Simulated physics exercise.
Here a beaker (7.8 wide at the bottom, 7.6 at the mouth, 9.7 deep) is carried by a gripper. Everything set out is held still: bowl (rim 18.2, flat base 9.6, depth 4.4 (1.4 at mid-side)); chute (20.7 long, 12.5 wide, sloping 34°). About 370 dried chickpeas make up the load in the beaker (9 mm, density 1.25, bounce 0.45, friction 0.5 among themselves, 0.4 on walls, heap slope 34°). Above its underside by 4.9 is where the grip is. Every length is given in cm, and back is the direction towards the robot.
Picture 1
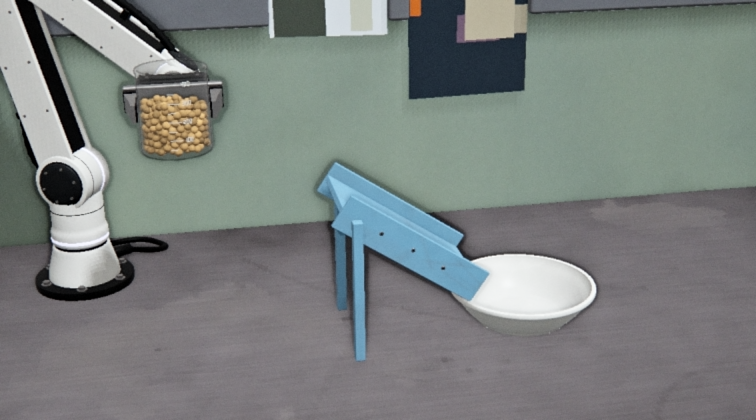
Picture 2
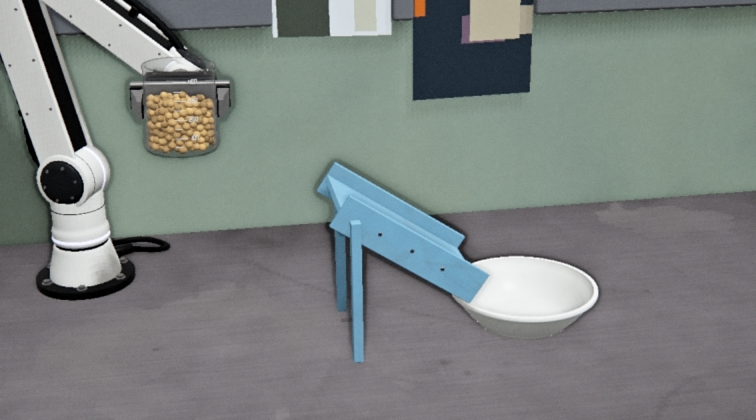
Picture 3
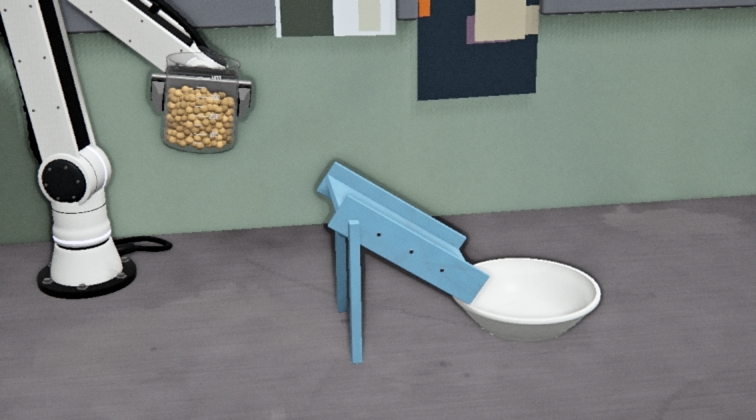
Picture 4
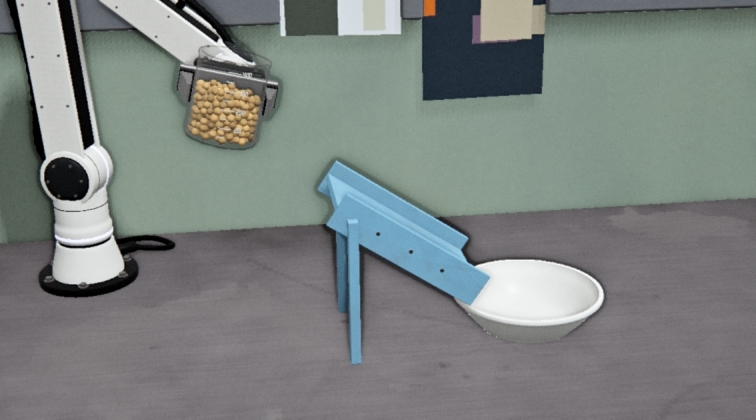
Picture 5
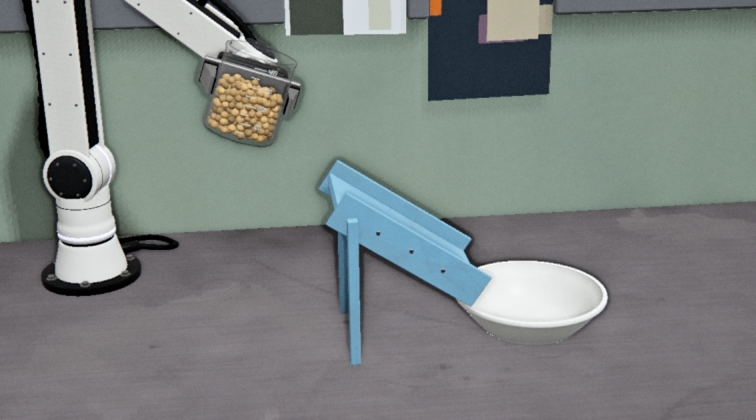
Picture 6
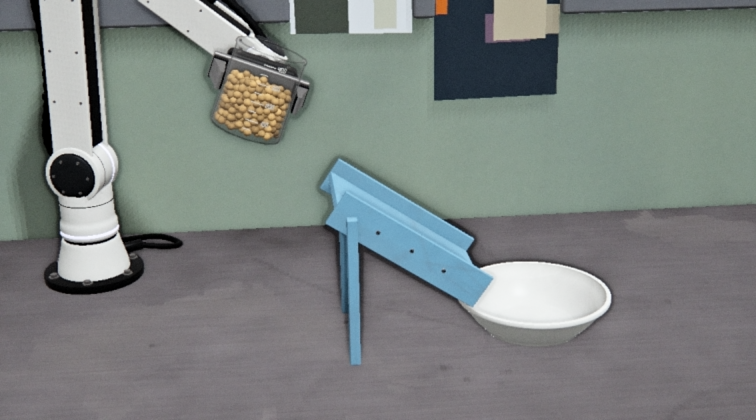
A clear beaker of dried chickpeas, held by a white robot arm's gripper, starts out level at the left and moves right and slightly upward. As it travels, it tilts gradually, drawing nearer the raised end of a blue chute, which stays still with its lower end over a white bowl.
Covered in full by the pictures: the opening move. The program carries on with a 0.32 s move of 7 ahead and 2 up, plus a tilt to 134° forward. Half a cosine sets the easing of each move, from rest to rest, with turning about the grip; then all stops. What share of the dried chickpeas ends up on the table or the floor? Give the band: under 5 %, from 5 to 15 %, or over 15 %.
The share falls under 5 %.
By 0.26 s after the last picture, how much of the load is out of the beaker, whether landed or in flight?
Near 0 per cent so far.
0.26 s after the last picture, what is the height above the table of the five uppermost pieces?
About 38 cm.
Then, 0.13 s on, tilted 60° forward, highest piece 36 above the table; 374 in the beaker.
Then, 0.26 s on, tilted 123° forward, highest piece 38 above the table; 374 in the beaker.
Then, 0.52 s on, tilted 134° forward, highest piece 28 above the table; 109 in the bowl, 12 in the beaker, 253 on the chute or in flight.
Then, 1.57 s on, tilted 134° forward, highest piece 4 above the table; 364 in the bowl, 10 on the table or floor.
In the end, 364 in the bowl, 10 on the table or floor. That is 3 % on the table or floor.
